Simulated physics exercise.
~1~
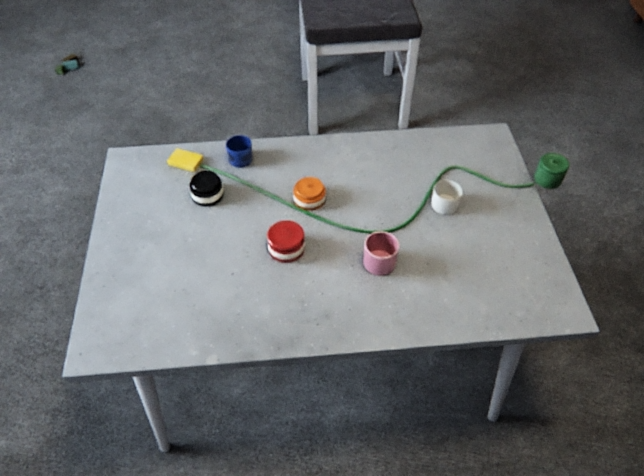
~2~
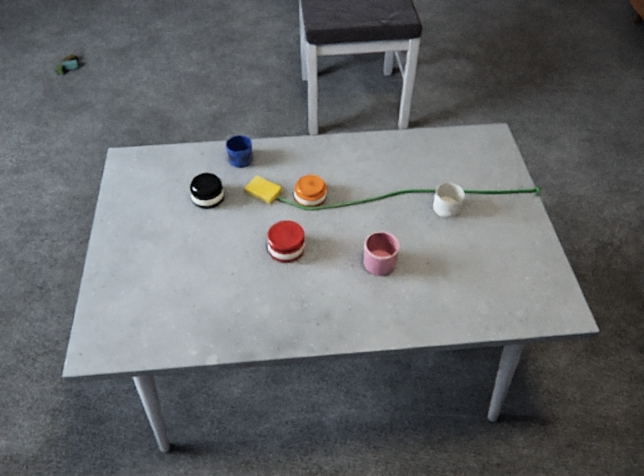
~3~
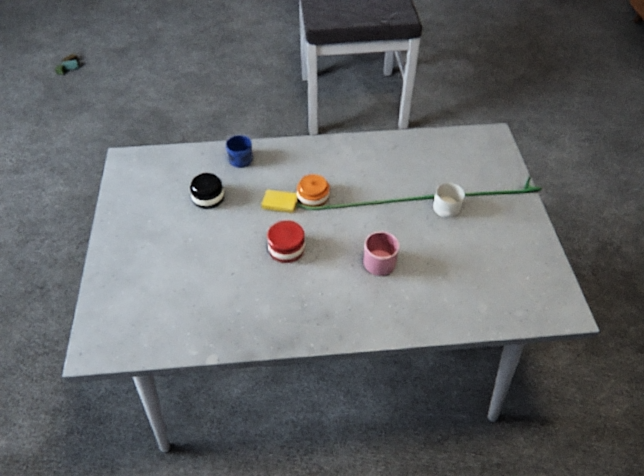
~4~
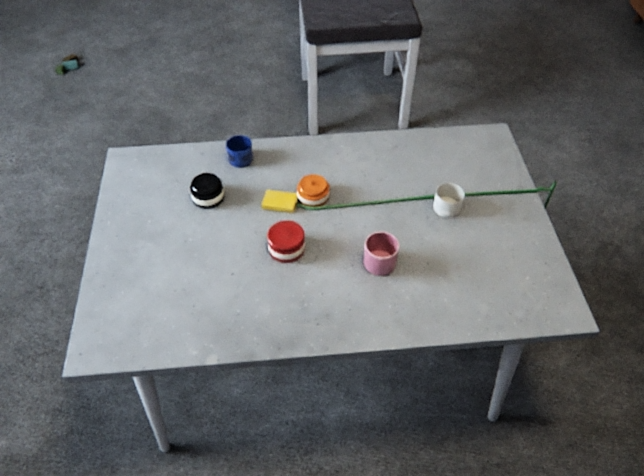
A pale grey table stands on a dark carpet near a white chair with a dark seat, seen from above at an angle. Black, orange and red jars sit on it with a blue mug, a pink mug and a white cup, while a winding green cable links a yellow phone at the left to a green speaker at the right edge. The speaker drops out of sight over that edge, and the cable straightens, pulling the phone rightward. The phone stops beside the orange jar, which barely shifts, with the cable stretched past the white cup and over the edge.
